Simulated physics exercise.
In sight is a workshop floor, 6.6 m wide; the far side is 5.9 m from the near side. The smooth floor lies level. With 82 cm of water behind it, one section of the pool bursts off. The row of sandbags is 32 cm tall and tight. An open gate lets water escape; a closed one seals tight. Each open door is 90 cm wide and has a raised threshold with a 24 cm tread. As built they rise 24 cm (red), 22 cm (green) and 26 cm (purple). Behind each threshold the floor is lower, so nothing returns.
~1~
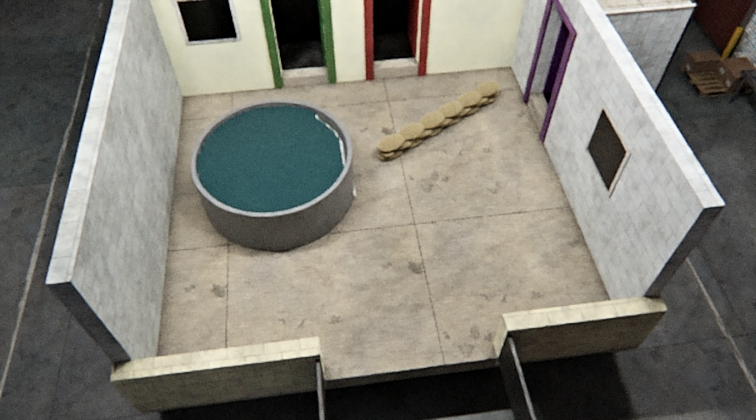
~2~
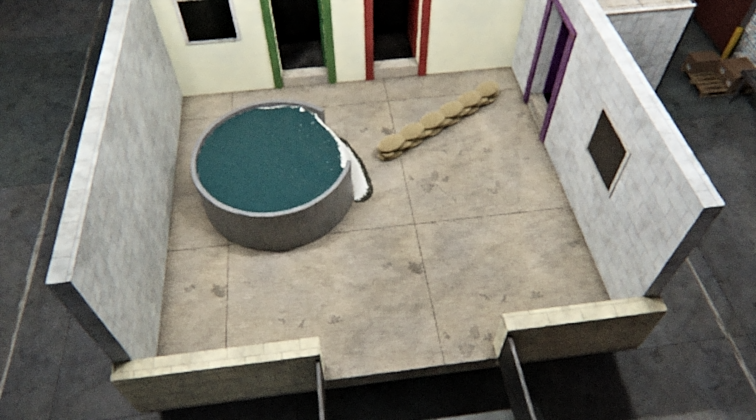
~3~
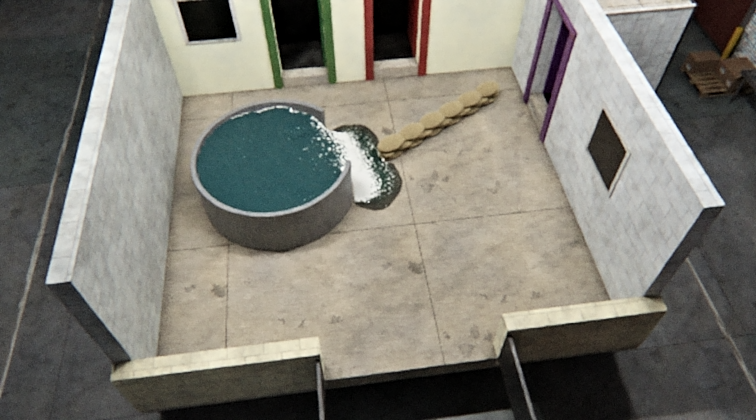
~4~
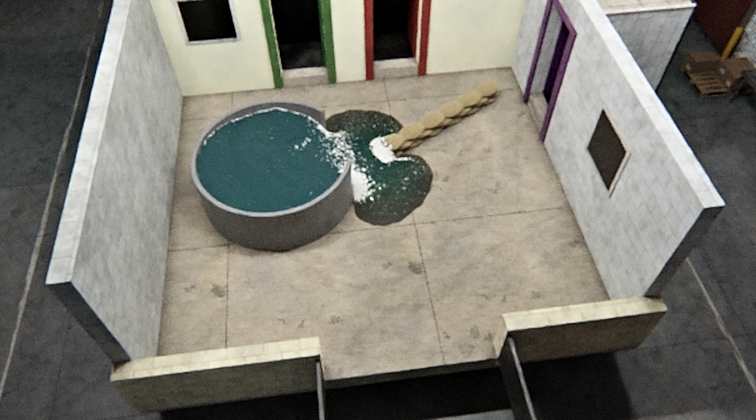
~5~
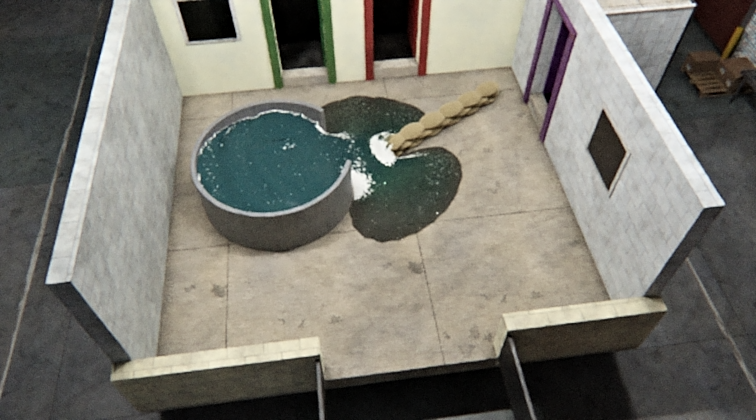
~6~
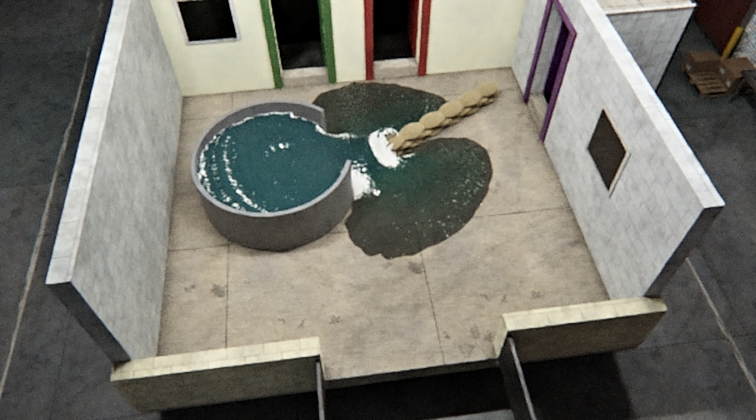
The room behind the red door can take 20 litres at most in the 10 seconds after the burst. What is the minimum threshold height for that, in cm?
About 28 cm.
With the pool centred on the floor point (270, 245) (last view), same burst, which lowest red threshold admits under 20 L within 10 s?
Some 11.5 cm.
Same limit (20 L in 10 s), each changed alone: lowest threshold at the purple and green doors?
About 24 cm at purple and 5.5 cm at green.
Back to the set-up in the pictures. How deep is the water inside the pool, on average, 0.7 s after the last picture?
Roughly 53 cm on average.
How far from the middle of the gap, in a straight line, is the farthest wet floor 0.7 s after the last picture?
About 4.2 m.
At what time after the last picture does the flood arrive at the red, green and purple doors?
Arrival: Red 0.1 s, green 0.5 s, purple 0.5 s.
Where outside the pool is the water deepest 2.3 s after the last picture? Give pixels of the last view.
Near (510, 76).
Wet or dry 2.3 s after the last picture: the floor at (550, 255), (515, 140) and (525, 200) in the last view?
In that order: Under water, flooded, flooded.
Then, 0.7 s after the last picture water covers 40 % of the floor, deepest (55 cm) near (382, 163); 26 cm at the red door, 0 litres in over its 24 cm threshold.
Then, 2.3 s after the last picture water covers 55 % of the floor, deepest (40 cm) near (510, 76); 24 cm at the red door, 46 litres in over its 24 cm threshold.
Then, 9.3 s after the last picture water covers 95 % of the floor, deepest (22 cm) near (176, 176); 9 cm at the red door, 48 litres in over its 24 cm threshold.
At the red door as built, the water peaked near 34 cm, 1.1 s after the last picture.
With a threshold of 25.5 cm, 36 litres would have come in within the 10 s; with 34.5 cm, 2 litres. So under 20 litres takes about 28 cm.
